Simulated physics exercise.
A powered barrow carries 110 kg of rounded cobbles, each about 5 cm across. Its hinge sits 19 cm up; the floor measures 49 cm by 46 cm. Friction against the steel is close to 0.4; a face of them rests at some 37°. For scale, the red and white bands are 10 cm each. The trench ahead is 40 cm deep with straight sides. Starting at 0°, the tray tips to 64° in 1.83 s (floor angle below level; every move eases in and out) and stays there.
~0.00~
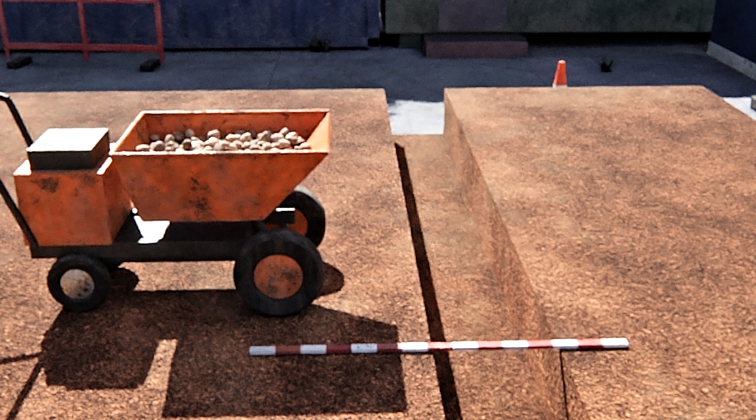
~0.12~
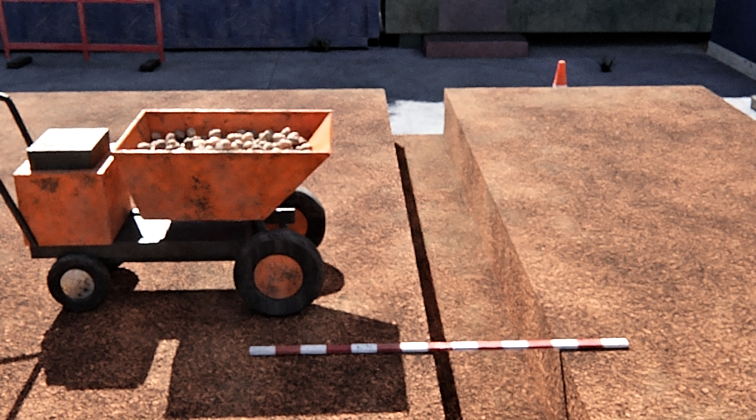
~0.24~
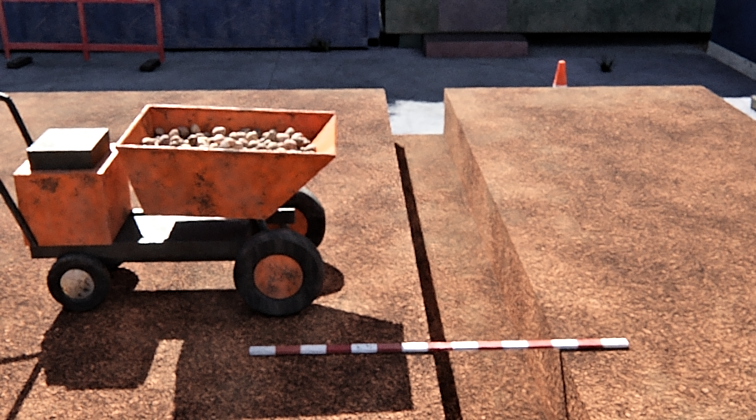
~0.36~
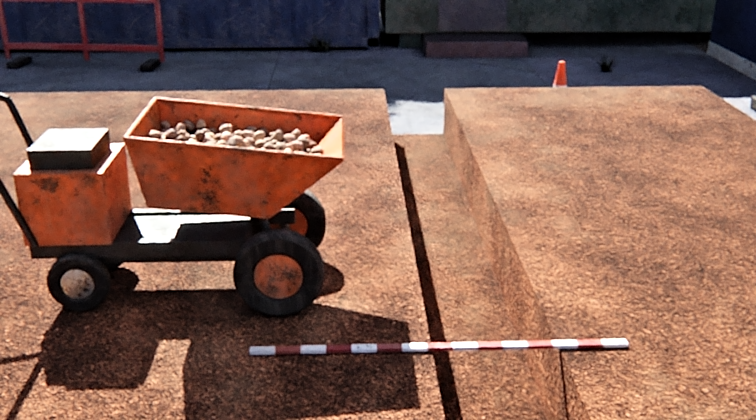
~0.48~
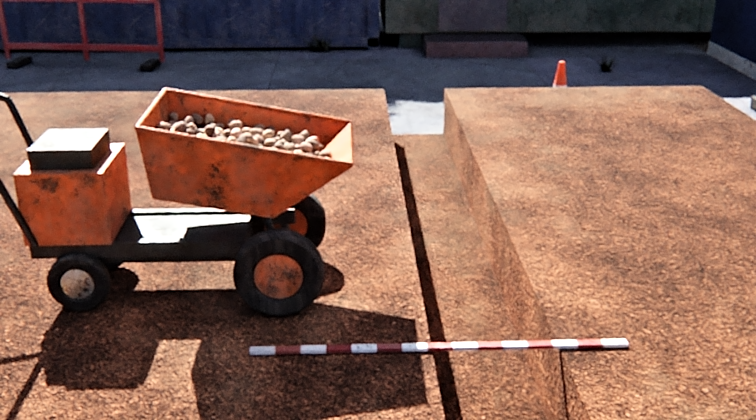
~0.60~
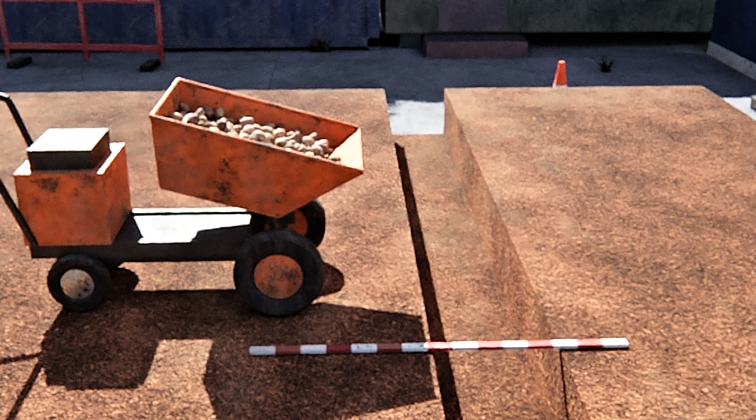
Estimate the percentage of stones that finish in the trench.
Roughly 100 per cent ends in the trench.
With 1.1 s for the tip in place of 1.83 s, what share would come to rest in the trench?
It would be near 100 per cent.
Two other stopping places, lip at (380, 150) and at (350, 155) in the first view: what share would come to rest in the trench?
About 100 and 100 per cent.
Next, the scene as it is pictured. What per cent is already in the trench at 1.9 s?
Some 35 per cent.
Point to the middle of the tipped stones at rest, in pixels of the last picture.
Near (473, 345).
After 1.4 s the floor is at 54°; 100 % in the tray; the foremost stones are at (397, 209).
After 1.9 s the floor is at 64°; 64 % in the tray, 1 % short of the trench, 35 % in the trench; the foremost stones are at (504, 350).
After 2.3 s the floor is at 64°; 34 % in the tray, 66 % in the trench; the foremost stones are at (522, 350).
After 4.2 s the floor is at 64°; 0 % in the tray, 100 % in the trench; the foremost stones are at (523, 353).
